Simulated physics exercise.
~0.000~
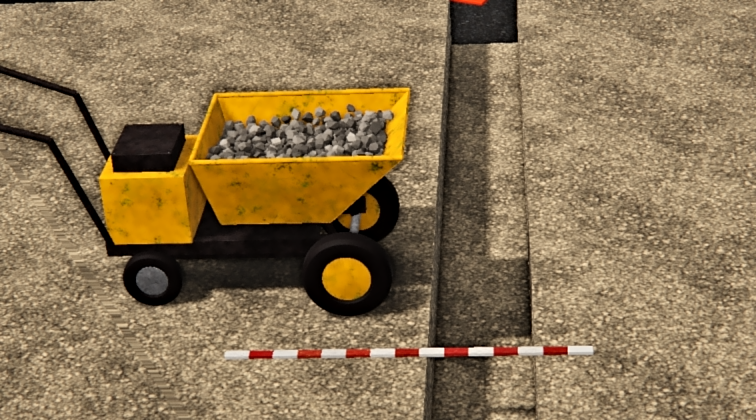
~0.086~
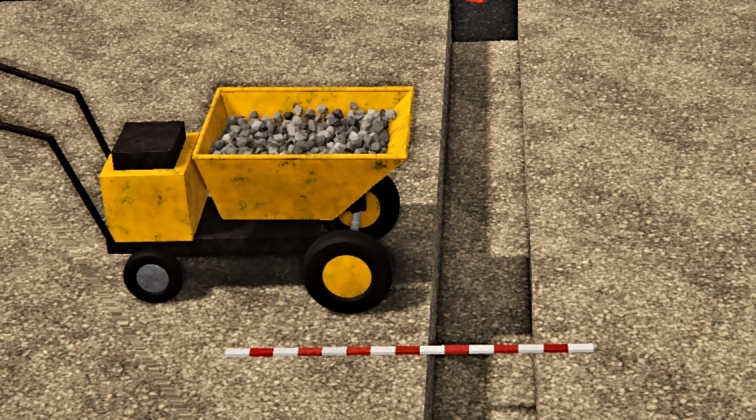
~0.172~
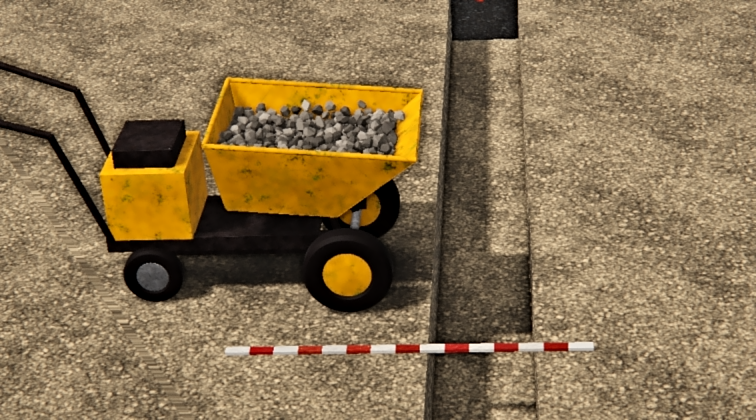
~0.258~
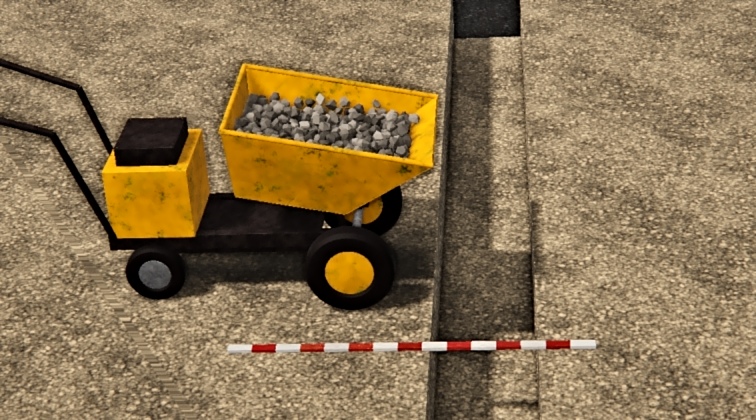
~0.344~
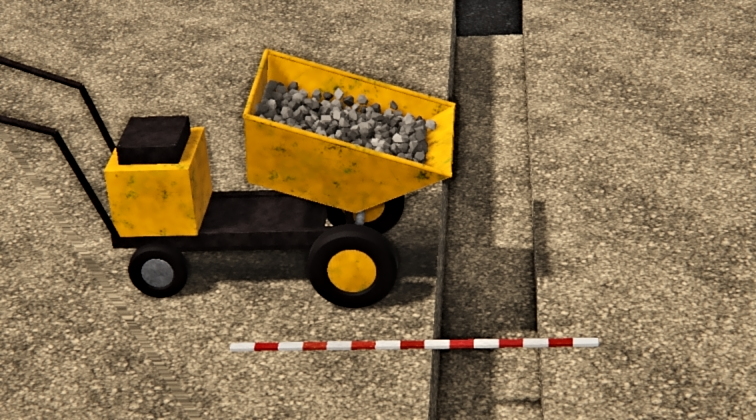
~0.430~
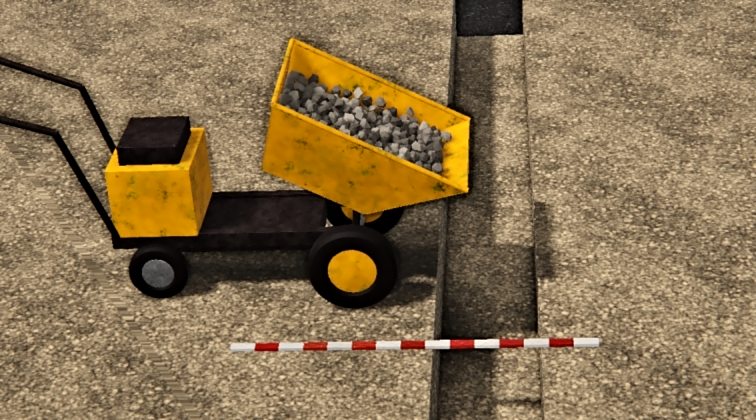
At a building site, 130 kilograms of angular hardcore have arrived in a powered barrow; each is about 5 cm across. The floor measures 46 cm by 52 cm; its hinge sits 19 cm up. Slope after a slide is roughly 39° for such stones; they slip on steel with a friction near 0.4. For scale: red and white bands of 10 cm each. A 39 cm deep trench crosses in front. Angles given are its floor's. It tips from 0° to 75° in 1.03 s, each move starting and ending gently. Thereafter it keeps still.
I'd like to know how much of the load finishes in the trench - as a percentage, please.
Somewhere near 70 per cent of it finishes in the trench.
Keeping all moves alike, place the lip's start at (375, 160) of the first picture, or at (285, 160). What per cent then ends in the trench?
I'd expect close to 95 per cent at the first and 45 per cent at the second.
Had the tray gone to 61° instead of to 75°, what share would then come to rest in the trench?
Roughly 50% would end there.
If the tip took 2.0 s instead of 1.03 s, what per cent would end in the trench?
Trench share: Approx. 80%.
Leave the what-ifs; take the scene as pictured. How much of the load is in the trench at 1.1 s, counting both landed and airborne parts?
Around 25 per cent of it.
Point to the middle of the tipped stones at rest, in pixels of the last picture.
Roughly at (521, 320).
After 0.8 s the floor is at 63°; 100 % in the tray; the foremost stones are at (501, 233).
After 1.1 s the floor is at 75°; 63 % in the tray, 24 % in the trench, 13 % past the trench; the foremost stones are at (590, 271).
After 1.5 s the floor is at 75°; 20 % in the tray, 49 % in the trench, 31 % past the trench; the foremost stones are at (688, 261).
After 3.4 s the floor is at 75°; 0 % in the tray, 70 % in the trench, 30 % past the trench; the foremost stones are at (723, 253).
